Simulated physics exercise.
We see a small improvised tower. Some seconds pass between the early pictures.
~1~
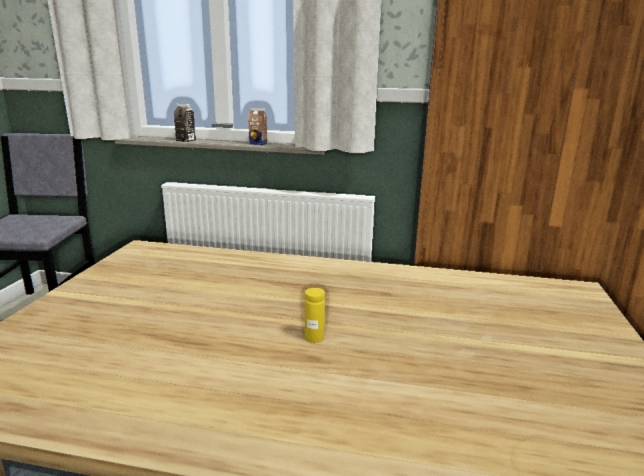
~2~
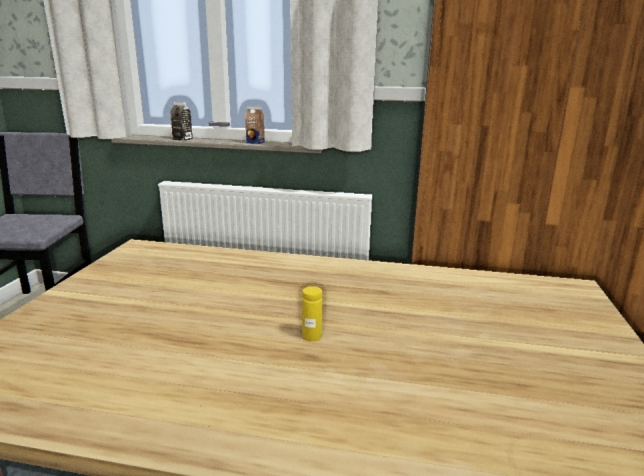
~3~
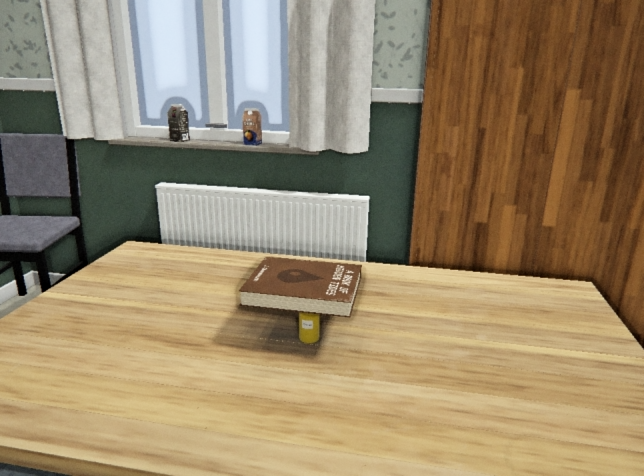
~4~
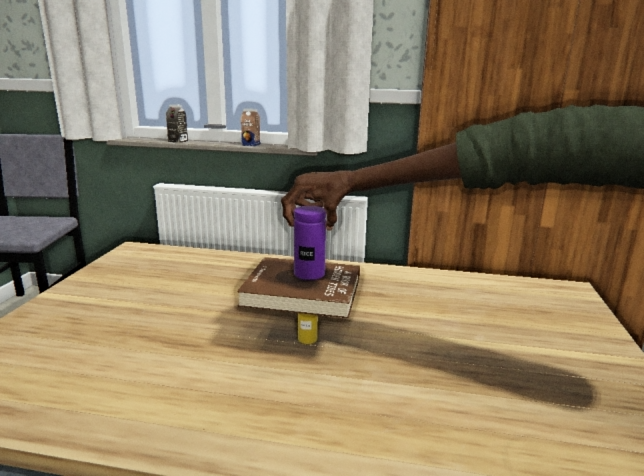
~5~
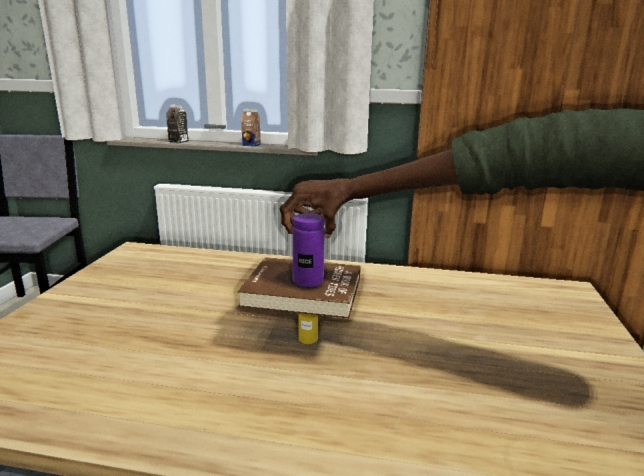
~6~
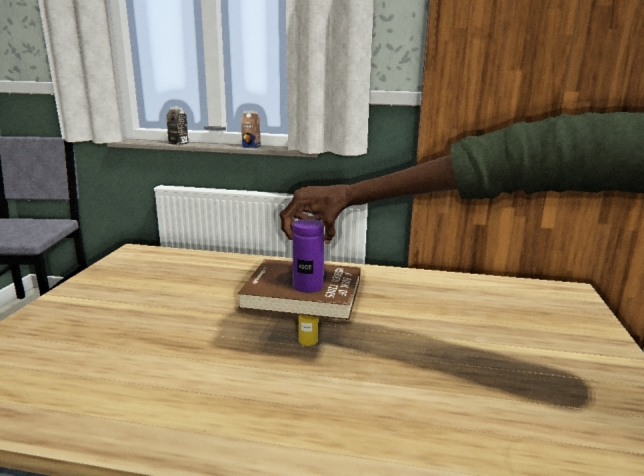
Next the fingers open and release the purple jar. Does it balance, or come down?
In the end the stack stays up.
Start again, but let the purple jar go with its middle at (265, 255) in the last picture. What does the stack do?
Then it gives way.
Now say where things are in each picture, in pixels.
The last thing is not in view yet, in the first frame.
The last thing is not in view yet, in the second frame.
The last thing is not in view yet; brown book (304, 284), in the third frame.
Coming down; purple jar (310, 243); brown book (302, 285), in the fourth frame.
Coming down; purple jar (308, 250); brown book (303, 285), in the fifth frame.
In place under the hand; purple jar (308, 256); brown book (303, 287), in the sixth frame.
Then, 0.40 s on from there, no change.
Then, 1.20 s on from there, purple jar resting near (308, 256).
In the end, all 3 unmoved. At the end, from the last picture's camera, purple jar near (308, 256). The stack keeps its balance.
